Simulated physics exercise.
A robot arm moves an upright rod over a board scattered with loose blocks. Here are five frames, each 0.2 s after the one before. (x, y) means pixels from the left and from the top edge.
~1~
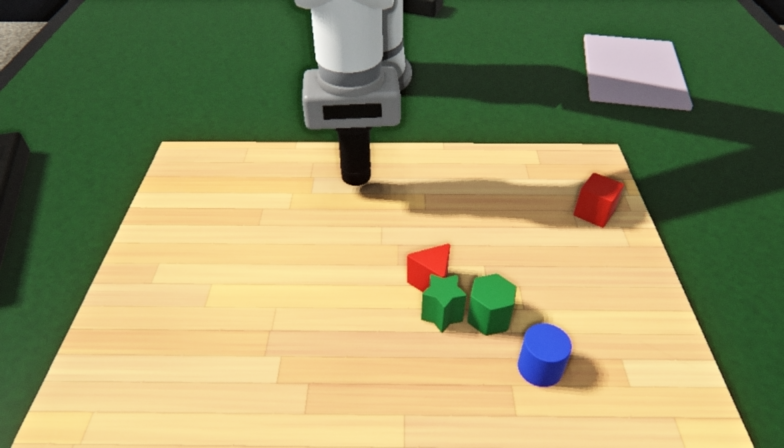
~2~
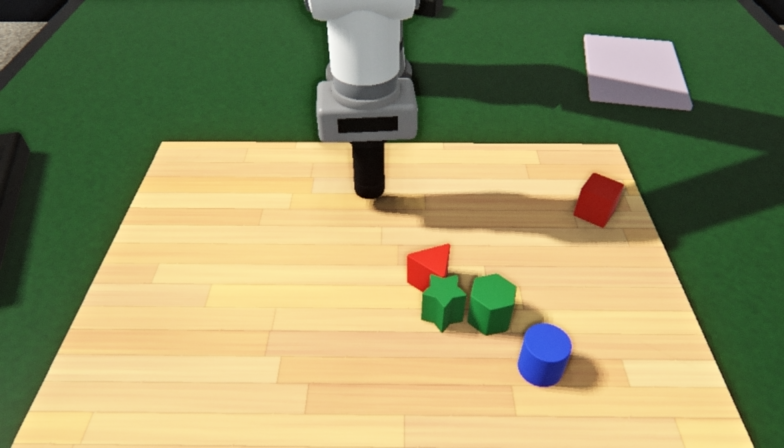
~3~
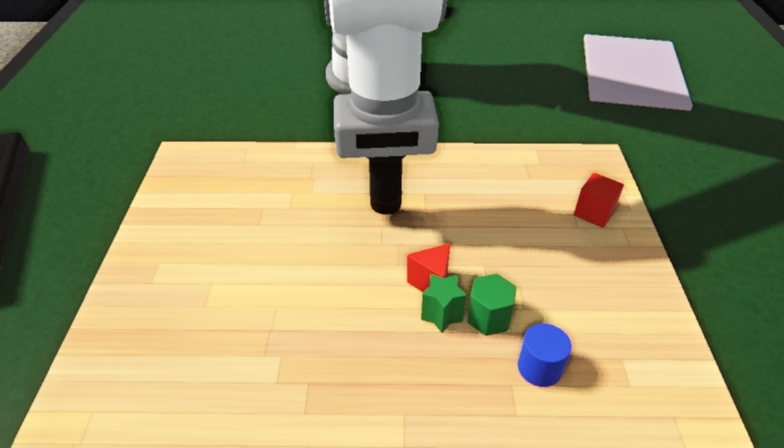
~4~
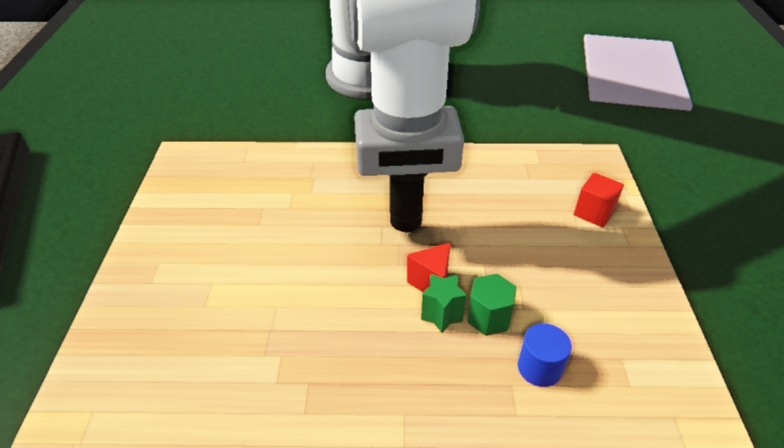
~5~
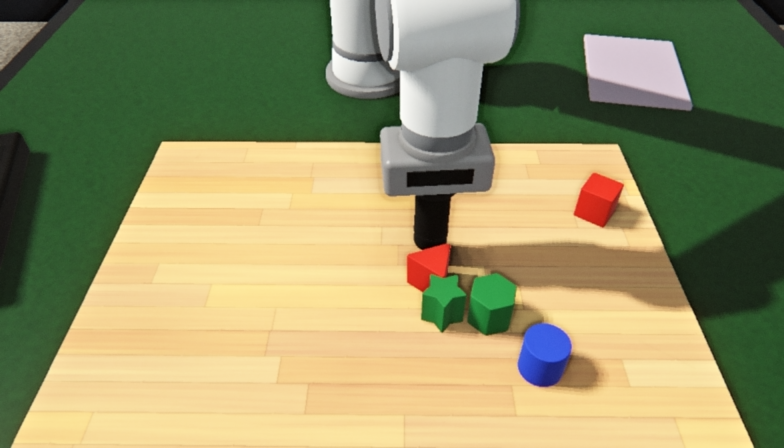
A robot arm moves its black rod right and nearer across the board toward the red triangle.
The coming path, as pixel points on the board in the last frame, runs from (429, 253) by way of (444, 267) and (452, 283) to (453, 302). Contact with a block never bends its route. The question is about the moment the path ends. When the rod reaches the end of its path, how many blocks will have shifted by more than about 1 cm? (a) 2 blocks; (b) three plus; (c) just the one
Letter a.
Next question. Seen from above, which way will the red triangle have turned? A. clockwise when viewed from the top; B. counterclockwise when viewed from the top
I'll go with A - clockwise when viewed from the top.
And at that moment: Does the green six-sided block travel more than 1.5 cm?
It seems not.
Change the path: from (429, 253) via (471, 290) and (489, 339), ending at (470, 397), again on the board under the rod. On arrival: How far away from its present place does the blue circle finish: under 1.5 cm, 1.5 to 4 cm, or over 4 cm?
Once the path is done, the blue circle lies 1.5 to 4 cm from its present place.
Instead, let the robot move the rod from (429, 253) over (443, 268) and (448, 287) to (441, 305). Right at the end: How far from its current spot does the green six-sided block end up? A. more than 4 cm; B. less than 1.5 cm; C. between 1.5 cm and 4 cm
It's B.
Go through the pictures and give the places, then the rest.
The first picture shows rod's lower end (356, 177); red triangle (434, 258); green star-shaped block (444, 288); green six-sided block (494, 291).
The second picture shows rod (370, 190); blocks still.
The third picture shows rod (386, 205); blocks still.
The fourth picture shows rod (406, 222); blocks still.
The fifth picture shows rod (430, 241); red triangle (434, 258); green star-shaped block (444, 288); green six-sided block (494, 291).
The first path, step by step. Halfway along, rod (451, 263); red triangle (436, 268), turned 45° clockwise; green star-shaped block (440, 297), turned 30° anticlockwise.
At the end, rod (454, 290); red triangle (430, 291), turned 70° clockwise; green star-shaped block (439, 318); green six-sided block still.
